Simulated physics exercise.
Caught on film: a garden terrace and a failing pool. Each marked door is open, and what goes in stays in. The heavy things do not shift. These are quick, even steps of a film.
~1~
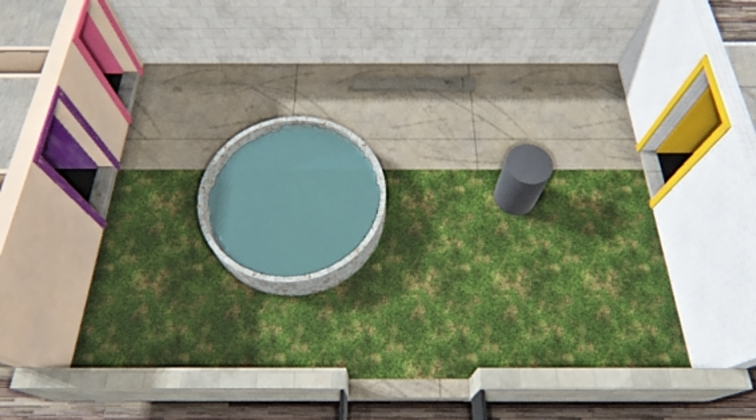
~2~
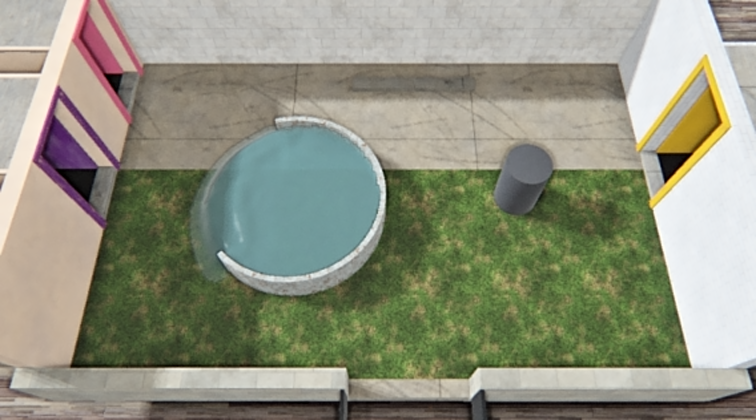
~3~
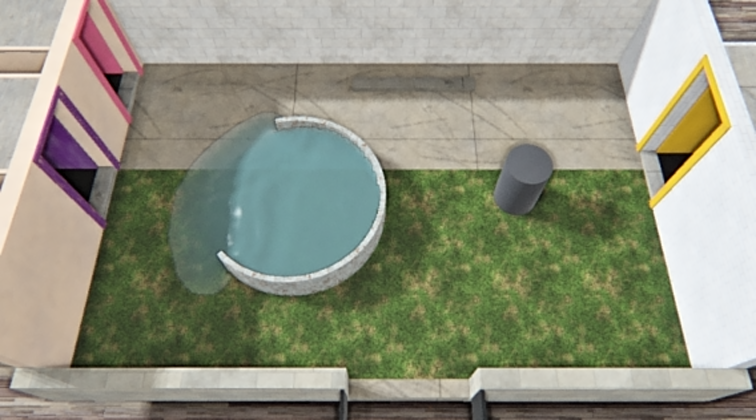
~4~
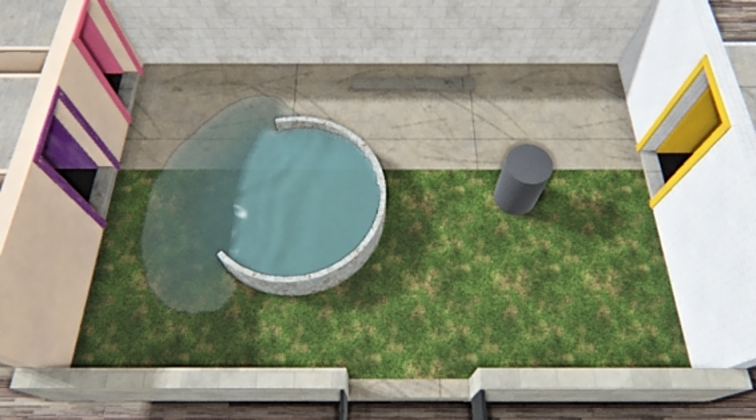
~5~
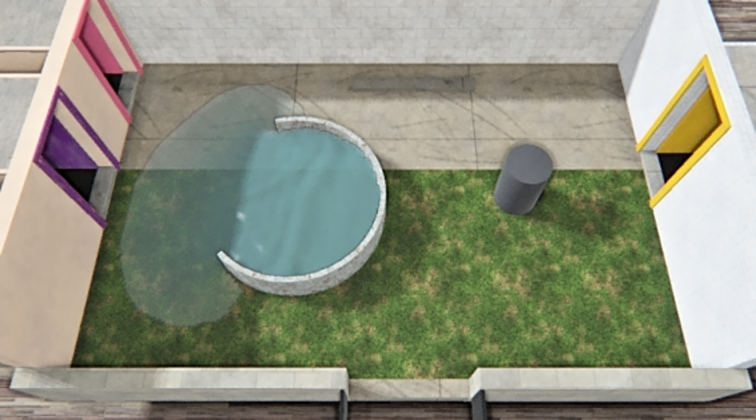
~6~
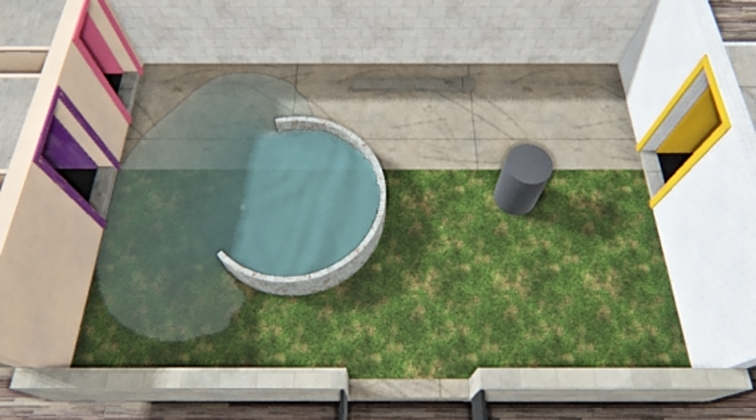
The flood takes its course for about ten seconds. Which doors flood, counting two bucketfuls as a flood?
The yellow door holds within the limit; the purple door floods; the pink door floods.
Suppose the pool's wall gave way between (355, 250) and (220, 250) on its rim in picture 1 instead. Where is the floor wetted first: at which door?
First comes the one in purple.
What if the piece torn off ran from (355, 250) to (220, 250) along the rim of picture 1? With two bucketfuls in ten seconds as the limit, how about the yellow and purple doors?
Then: The yellow one keeps below it; the purple one stays under.
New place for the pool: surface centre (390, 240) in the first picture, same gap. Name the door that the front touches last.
It is the yellow-painted one.
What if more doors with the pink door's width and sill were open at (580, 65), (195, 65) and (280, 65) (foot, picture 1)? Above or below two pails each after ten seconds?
One after the other: Holds, passes that mark, is under.
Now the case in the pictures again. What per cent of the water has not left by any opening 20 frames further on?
Roughly 92 per cent.
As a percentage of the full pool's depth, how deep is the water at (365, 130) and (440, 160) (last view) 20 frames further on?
Roughly 0 and 0 per cent, in turn.
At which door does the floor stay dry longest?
It is the door marked yellow.
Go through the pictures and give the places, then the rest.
The round pool at (293, 196) is whole and still, in the first frame.
The front is at a hidden place, out from the gap at (217, 187), in the second frame.
The front is at (272, 116), out from the gap at (217, 188), in the third frame.
Water pours out at (218, 189) and has run to (273, 101), in the fourth frame.
Water pours out at (218, 189) and has run to (271, 90), in the fifth frame.
Water pours out at (218, 189) and has run to (252, 76), in the sixth frame.
A moment on, water covers 25 % of the floor; the yellow door not reached, the purple door wet at the sill, nothing in, the pink door wet at the sill, nothing in.
Next, water covers 30 % of the floor; the yellow door not reached, the purple door over two buckets in, the pink door over two buckets in.
Then, water covers 35 % of the floor; the yellow door not reached, the purple door over two buckets in, the pink door far over two buckets in.
Later, water covers 65 % of the floor; the yellow door not reached, the purple door over two buckets in, the pink door far over two buckets in.
In the end, water covers 90 % of the floor; the yellow door under two buckets in, the purple door over two buckets in, the pink door far over two buckets in.
